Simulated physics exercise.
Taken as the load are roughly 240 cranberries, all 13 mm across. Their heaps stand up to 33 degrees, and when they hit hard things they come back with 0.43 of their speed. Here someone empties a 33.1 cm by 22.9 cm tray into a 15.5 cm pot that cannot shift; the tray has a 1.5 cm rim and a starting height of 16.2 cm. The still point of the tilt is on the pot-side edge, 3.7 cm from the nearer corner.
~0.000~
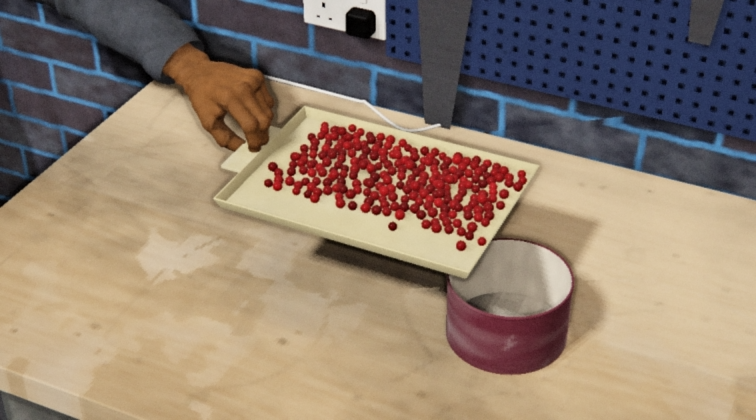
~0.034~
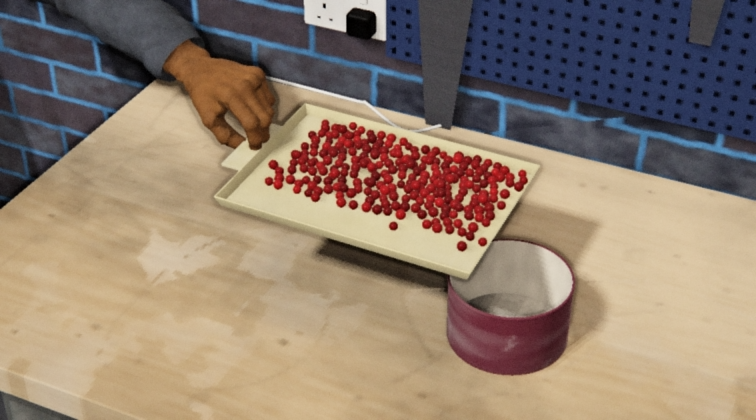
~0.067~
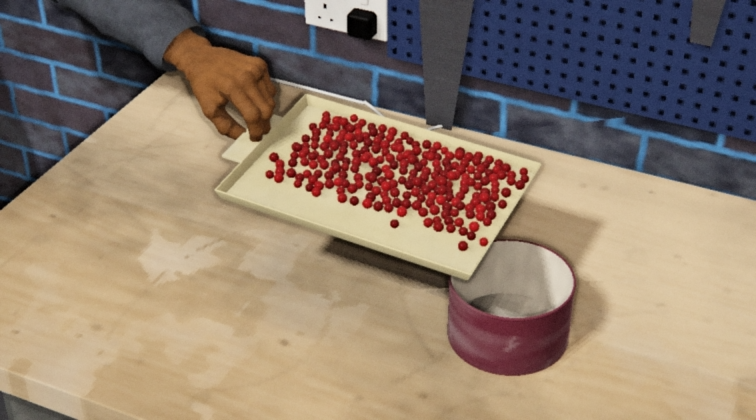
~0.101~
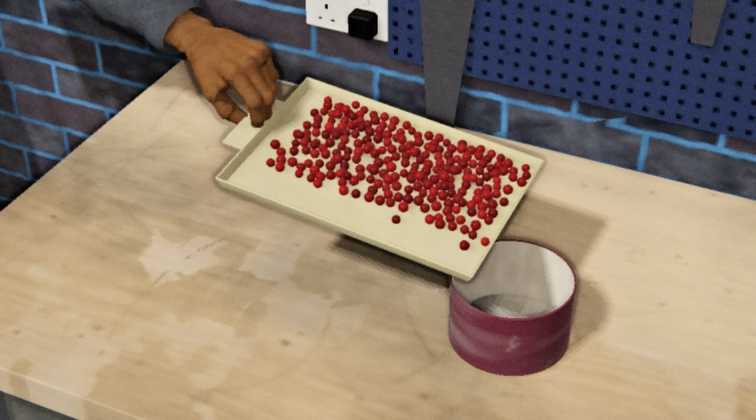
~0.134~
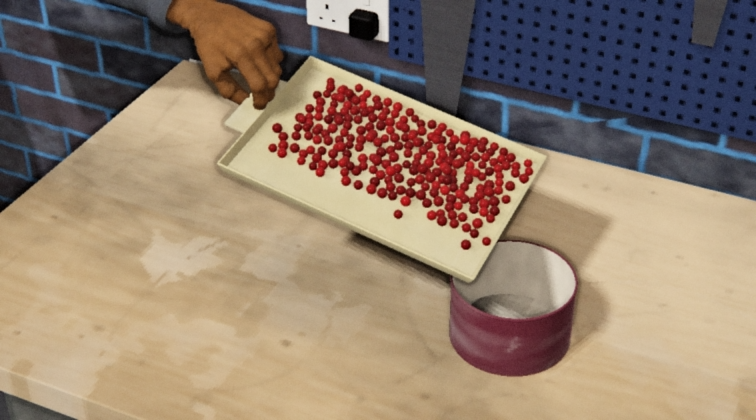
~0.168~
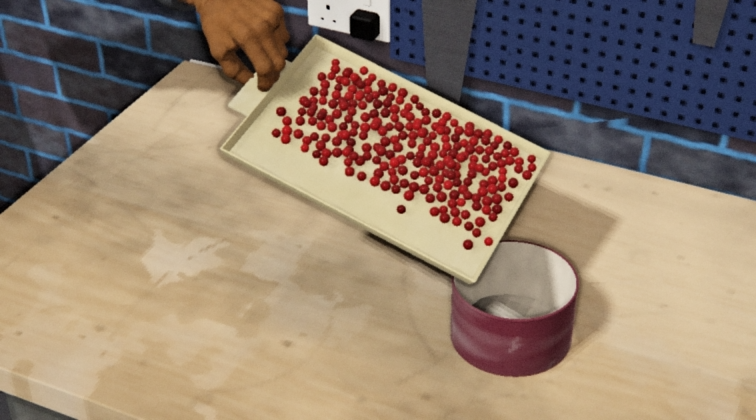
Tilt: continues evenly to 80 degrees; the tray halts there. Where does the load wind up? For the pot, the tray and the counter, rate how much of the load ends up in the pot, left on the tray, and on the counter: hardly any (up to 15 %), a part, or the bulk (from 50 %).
Pot: Hardly any; left on the tray: Hardly any; counter: The bulk.
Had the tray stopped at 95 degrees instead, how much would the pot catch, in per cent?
5 per cent.
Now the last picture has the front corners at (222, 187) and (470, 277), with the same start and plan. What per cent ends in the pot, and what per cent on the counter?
That works out as pot 0 and counter 100.
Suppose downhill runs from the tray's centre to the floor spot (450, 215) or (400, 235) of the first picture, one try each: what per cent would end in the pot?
The share comes to about 35 in a hundred, then about 0 in a hundred.
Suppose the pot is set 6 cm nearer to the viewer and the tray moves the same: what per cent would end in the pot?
It would be near 40 per cent.
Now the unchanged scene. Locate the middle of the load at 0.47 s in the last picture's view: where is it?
Approx. (482, 180).
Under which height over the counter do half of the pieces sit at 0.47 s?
Roughly 26 centimetres, more or less.
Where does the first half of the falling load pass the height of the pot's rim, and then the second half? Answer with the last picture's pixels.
Near (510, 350) at first, near (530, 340) afterwards.
Then, at 0.35 s, tilt 51 degrees; the tray holds 100 %, the pot 0 %.
After 0.47 s, tilt 72 degrees; the tray holds 100 %, the pot 0 %.
After 0.72 s, tilt 80 degrees; the tray holds 5 %, the pot 5 %.
By 1.7 s all is still; pot 5 %, tray 0 %, counter 90 %.
